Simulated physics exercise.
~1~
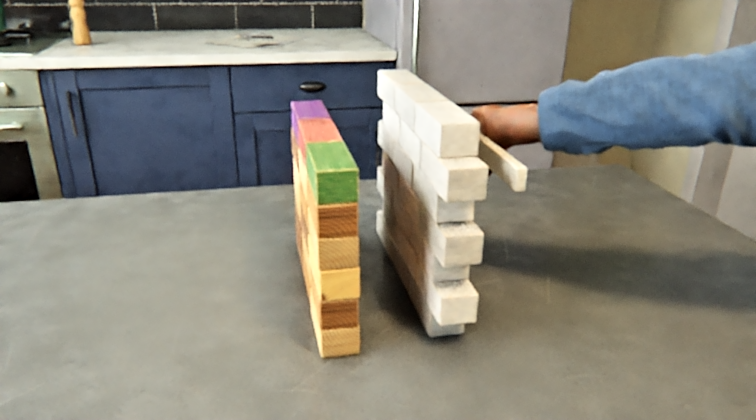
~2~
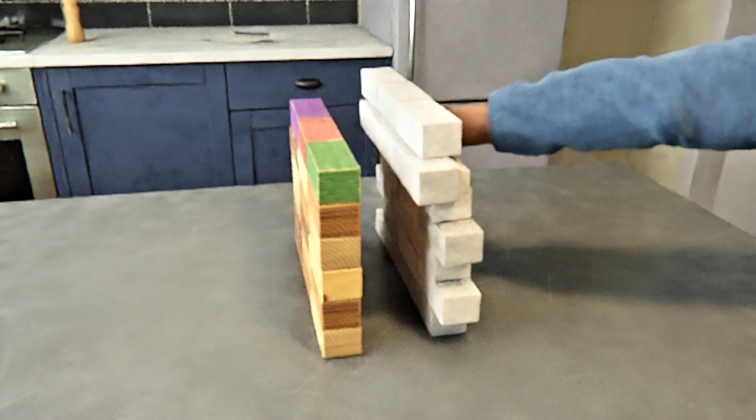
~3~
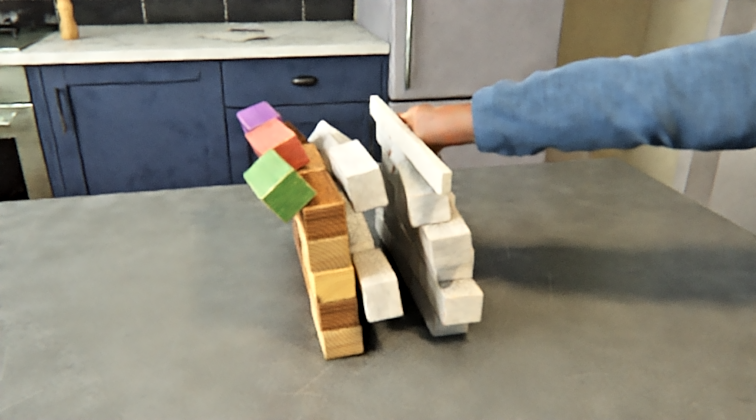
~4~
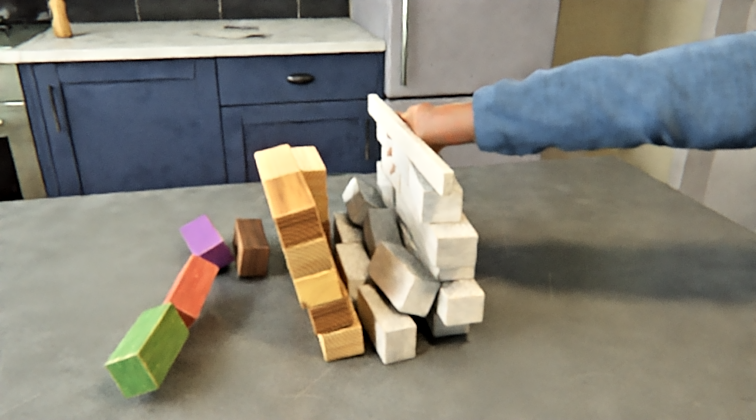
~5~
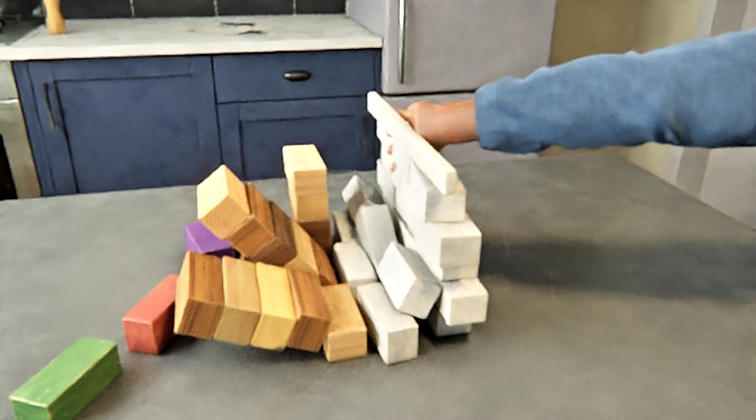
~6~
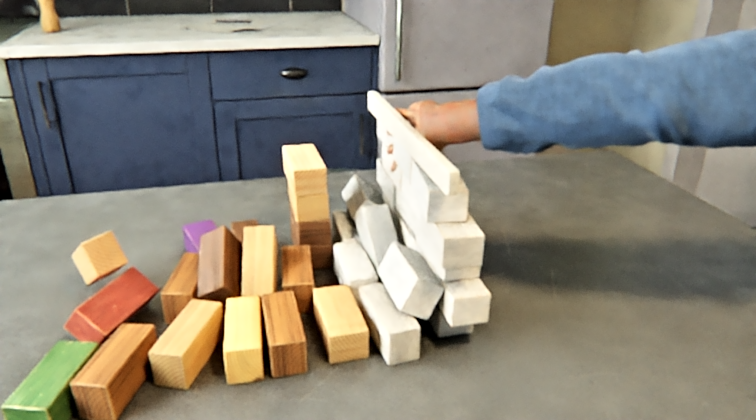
A hand-held batten pushes the pale block wall leftward, toppling much of the coloured-topped wooden wall.
